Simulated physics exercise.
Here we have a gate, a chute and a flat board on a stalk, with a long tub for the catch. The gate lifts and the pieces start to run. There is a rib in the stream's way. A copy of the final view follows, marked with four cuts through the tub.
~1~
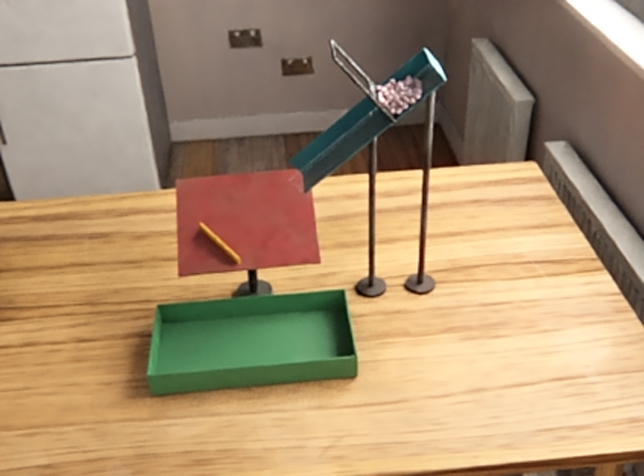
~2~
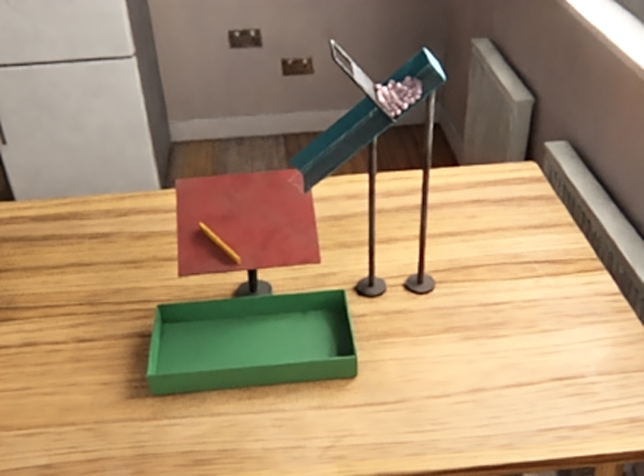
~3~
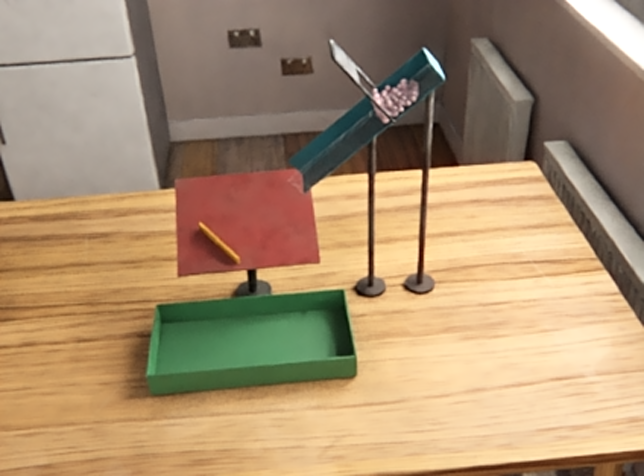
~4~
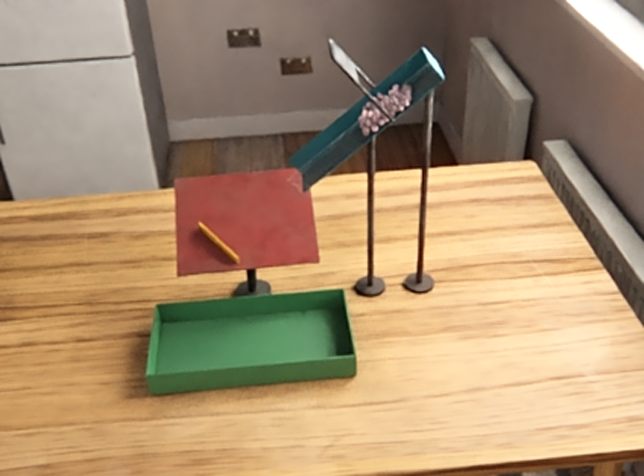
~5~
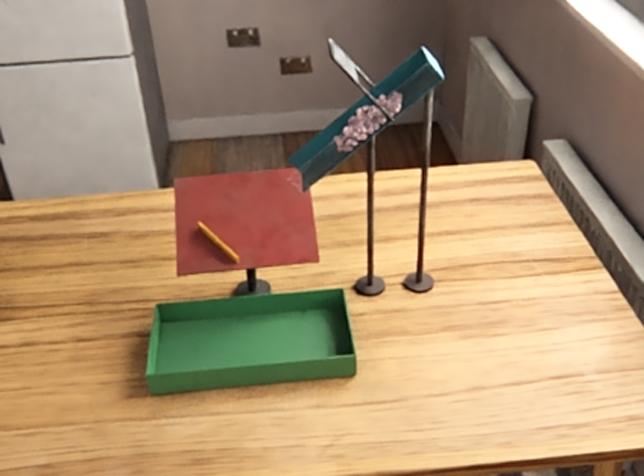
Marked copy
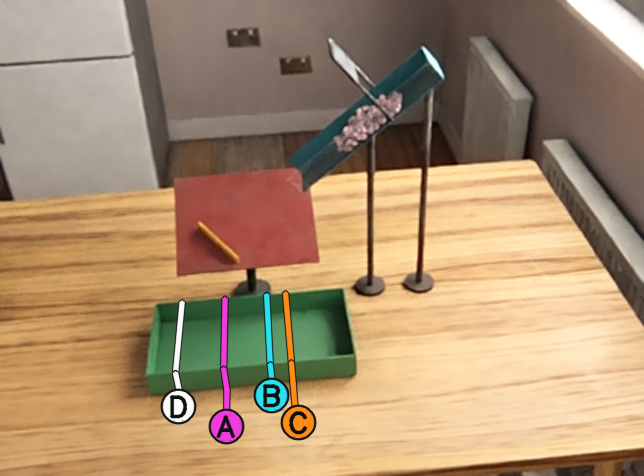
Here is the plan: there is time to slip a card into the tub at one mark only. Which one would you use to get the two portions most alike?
Best: B.
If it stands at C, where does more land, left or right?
The left side.
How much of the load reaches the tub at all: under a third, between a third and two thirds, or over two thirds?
About that: Over two thirds.
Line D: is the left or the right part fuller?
The right side.
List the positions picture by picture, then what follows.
The first frame shows load behind the gate near (397, 90), sugar pearls; lip of the chute near (304, 184), sloping fairly steeply.
The second frame shows middle of the board near (246, 220), tilted gently; middle of its low edge near (250, 269); of its high edge near (243, 173).
The third frame shows front corners of the tub near (147, 375) and (356, 356), empty; front of the load near (378, 108).
The fourth frame shows middle of the load near (384, 108); its front near (362, 124), close to a quarter of the way to the lip; rib from (199, 222) to (238, 258).
The fifth frame shows middle of the load near (369, 119); its front near (337, 139), close to half of the way to the lip.
On the marked copy, line A crosses the front rim at (223, 367); line B crosses the front rim at (270, 363); line C crosses the front rim at (291, 361); line D crosses the front rim at (175, 372).
Choosing A, of what is caught, a small share on the left of the divider, the bulk on the right.
Choosing B, of what is caught, close to half on the left of the divider, close to half on the right.
Choosing C, of what is caught, all but a few on the left of the divider, a small share on the right.
Choosing D, of what is caught, only a few on the left of the divider, all but a few on the right.
